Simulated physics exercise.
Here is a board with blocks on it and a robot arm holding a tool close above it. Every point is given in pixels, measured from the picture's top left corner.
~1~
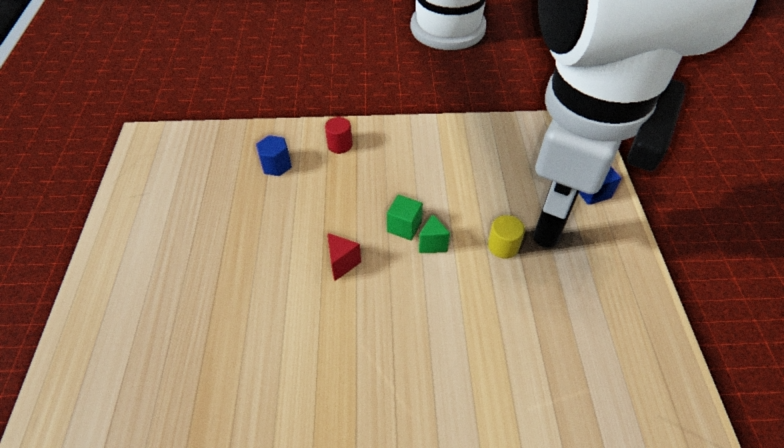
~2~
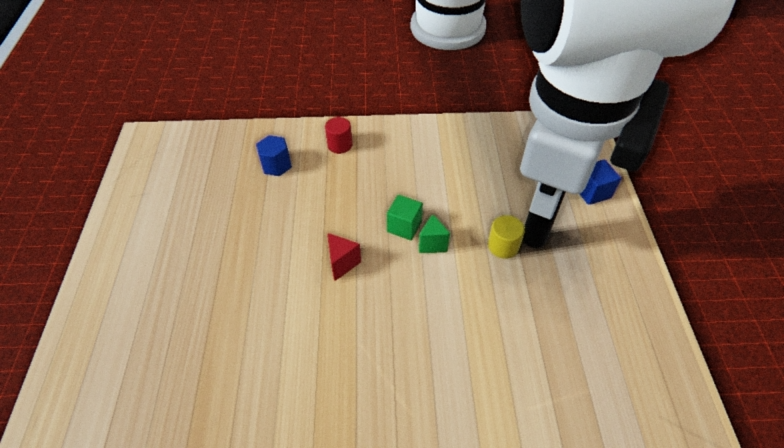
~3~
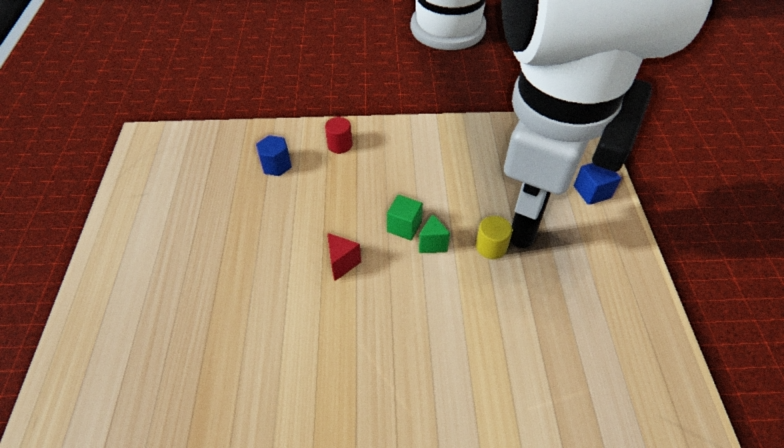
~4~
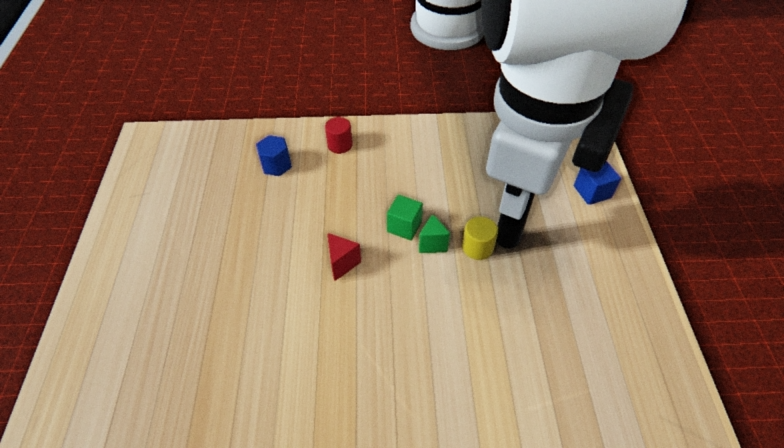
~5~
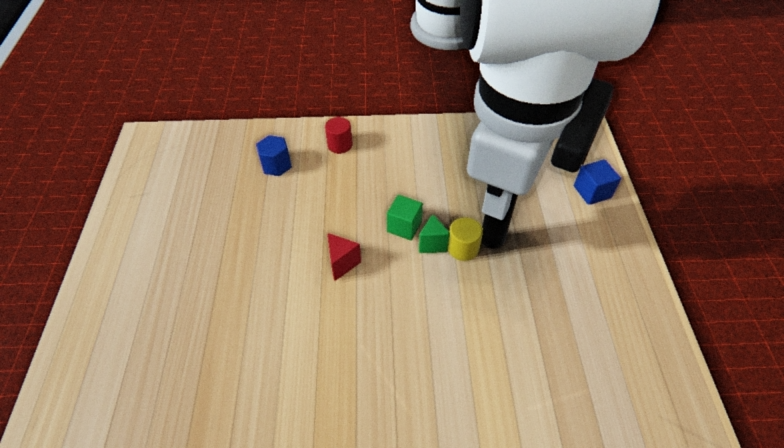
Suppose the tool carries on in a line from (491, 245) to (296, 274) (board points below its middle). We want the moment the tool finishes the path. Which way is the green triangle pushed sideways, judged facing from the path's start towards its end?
The green triangle goes right.
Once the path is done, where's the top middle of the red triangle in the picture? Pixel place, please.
The answer is (258, 252).
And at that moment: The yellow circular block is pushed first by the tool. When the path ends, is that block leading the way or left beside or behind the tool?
I'm fairly sure the yellow circular block slides away from the front of the tool at some point.
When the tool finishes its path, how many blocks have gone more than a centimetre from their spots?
I foresee three or more blocks being moved.
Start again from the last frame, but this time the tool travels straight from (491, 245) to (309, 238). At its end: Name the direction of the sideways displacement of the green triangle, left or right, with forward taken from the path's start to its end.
Displaced left.
The first path, step by step. One third of the way, tool at (427, 249); green triangle at (392, 228), turned 90° clockwise; yellow circular block at (403, 248).
Two thirds of the way, tool at (362, 259); red triangle at (327, 248); green triangle at (379, 223), turned 110° clockwise; yellow circular block at (362, 271).
At the end, tool at (295, 269); red triangle at (258, 252), turned 20° clockwise; green square block not moved; green triangle at (379, 223), turned 110° clockwise; yellow circular block at (362, 271).
